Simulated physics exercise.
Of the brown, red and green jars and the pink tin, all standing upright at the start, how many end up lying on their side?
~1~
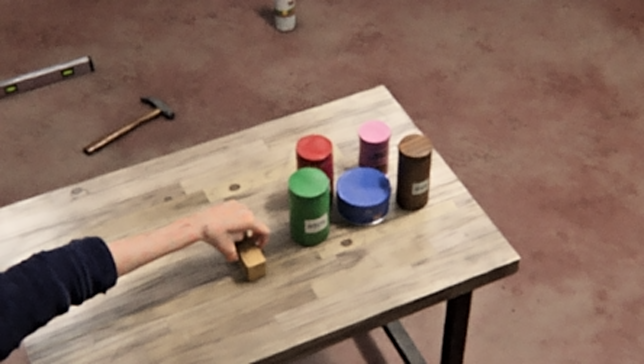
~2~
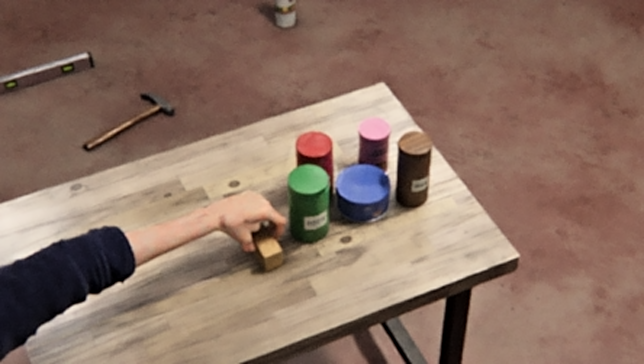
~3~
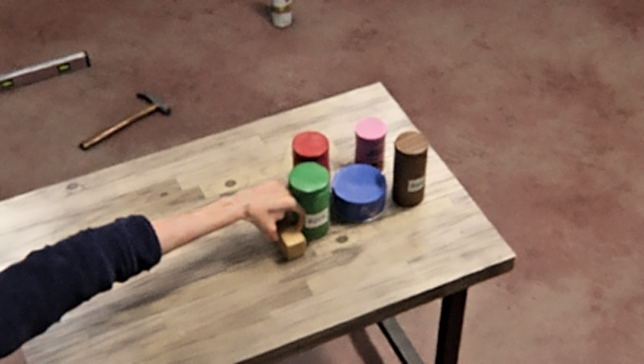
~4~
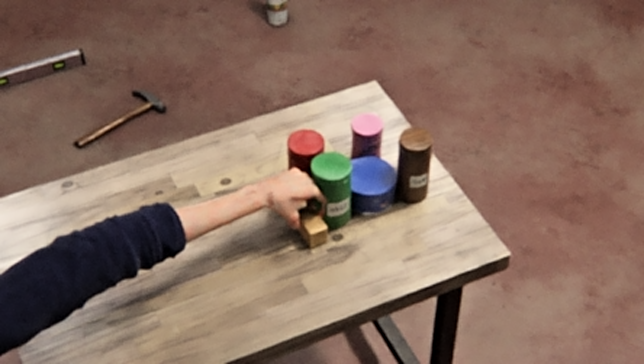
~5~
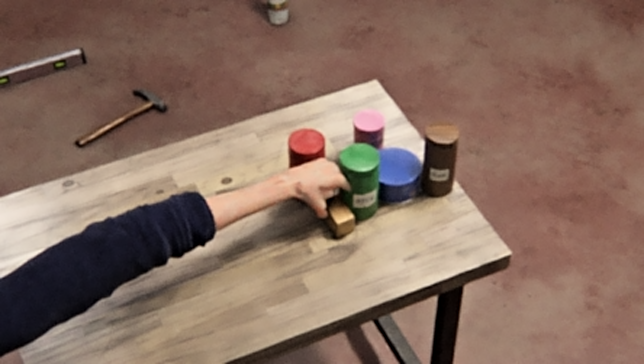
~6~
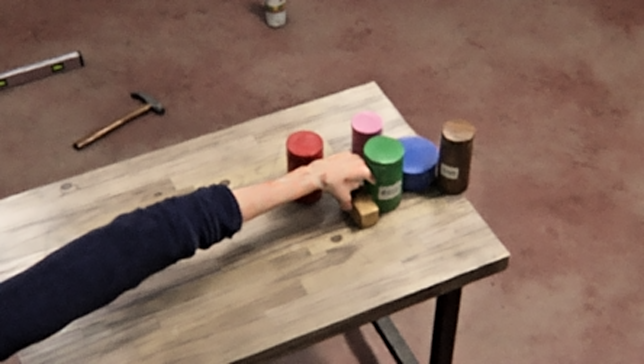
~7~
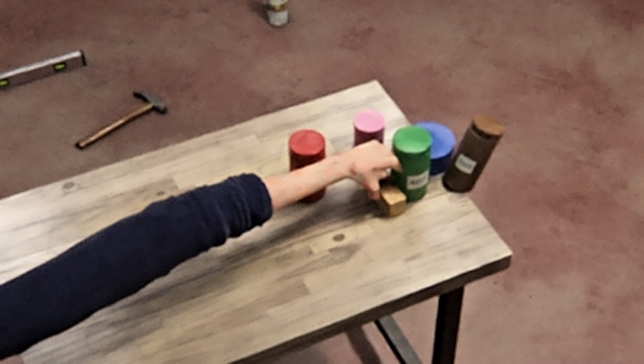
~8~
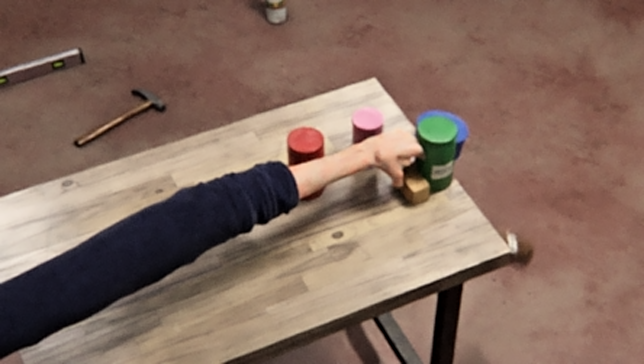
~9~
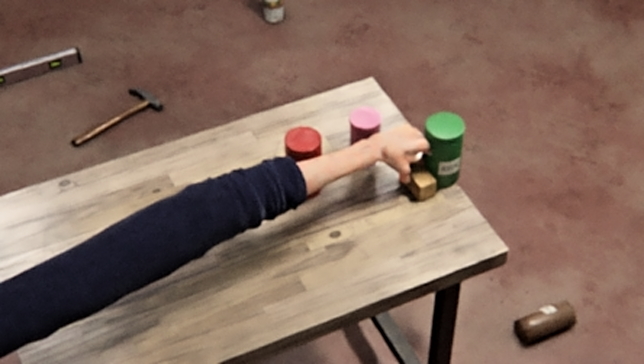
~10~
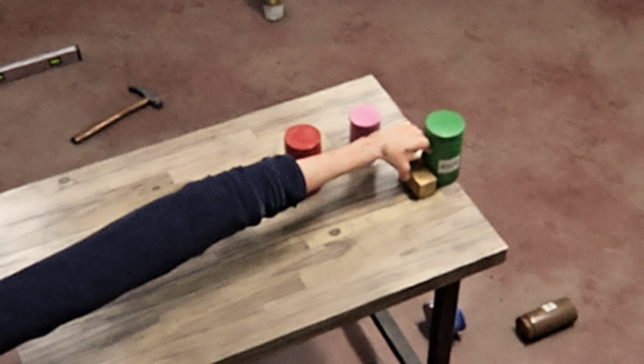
Only one of them does, the brown jar, which lies on its side on the floor at the end.
A brown jar and then a blue tub dropped off the end of a wooden table as a hand slid a small block rightward into the green jar beside them, leaving the green jar upright near the edge, with the red jar and pink tin still standing.
